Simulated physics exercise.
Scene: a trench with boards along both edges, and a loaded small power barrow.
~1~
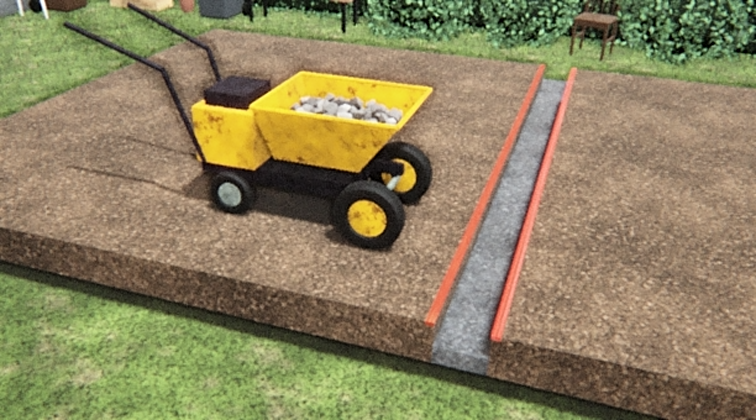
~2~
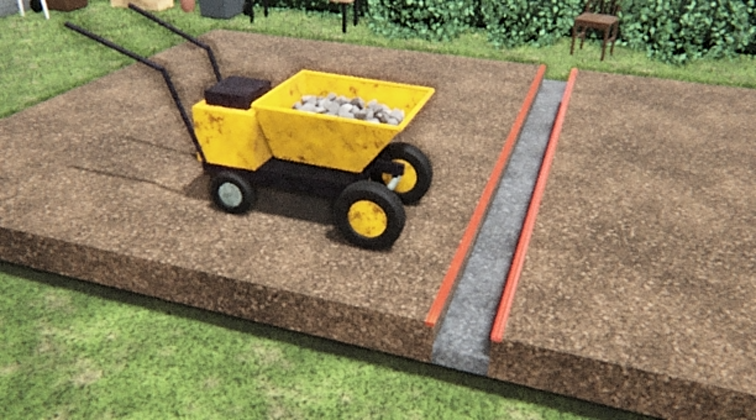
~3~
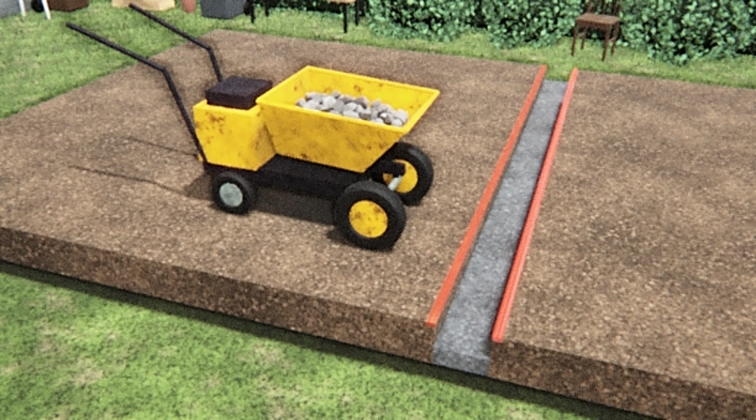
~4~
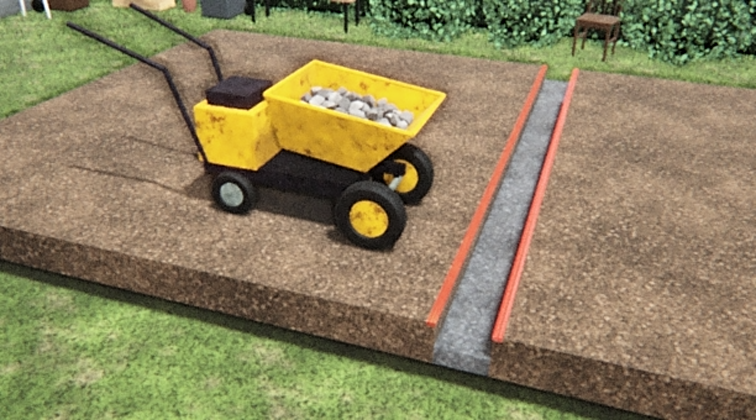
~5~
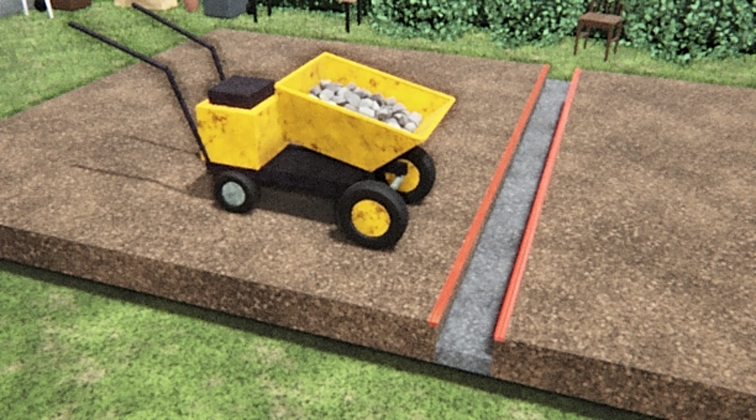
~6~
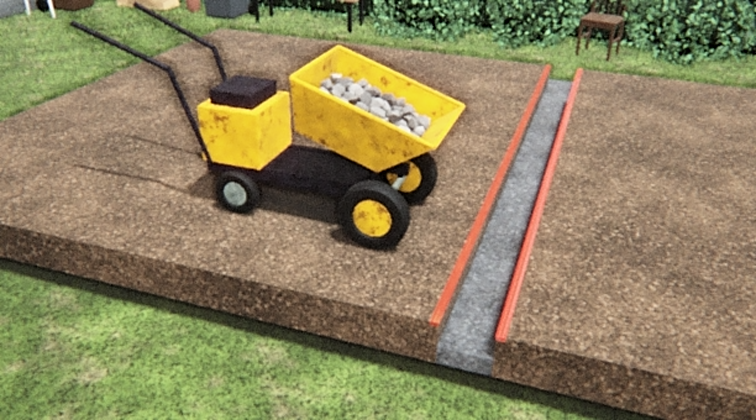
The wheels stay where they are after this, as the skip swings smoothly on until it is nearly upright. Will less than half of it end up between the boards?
No, the trench does get most of the load.
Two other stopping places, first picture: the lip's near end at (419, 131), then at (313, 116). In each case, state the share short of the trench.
0 and 50 in a hundred, in that order.
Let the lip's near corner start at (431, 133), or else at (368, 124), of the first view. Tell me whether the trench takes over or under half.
So the first stop would give short of the halfway mark, while the second would give past the halfway mark.
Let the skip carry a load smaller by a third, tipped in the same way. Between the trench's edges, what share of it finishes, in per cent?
Roughly 90 %.
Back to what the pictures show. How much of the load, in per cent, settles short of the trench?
Roughly 0 percent of the pieces, I think.
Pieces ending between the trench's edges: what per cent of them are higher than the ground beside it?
My guess is some 20 per cent.
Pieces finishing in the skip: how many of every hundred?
About 0 %.
Soon after the last picture, skip tipped steeply; all in the skip.
A little later, skip tipped right over; about two thirds in the skip; about a third in or heaped over the trench; a stray few beyond it; a stray few falling.
Later still, skip tipped right over; a stray few in the skip; most in or heaped over the trench; about a quarter beyond it.
At rest, skip tipped right over; a stray few in the skip; most in or heaped over the trench; about a quarter beyond it.
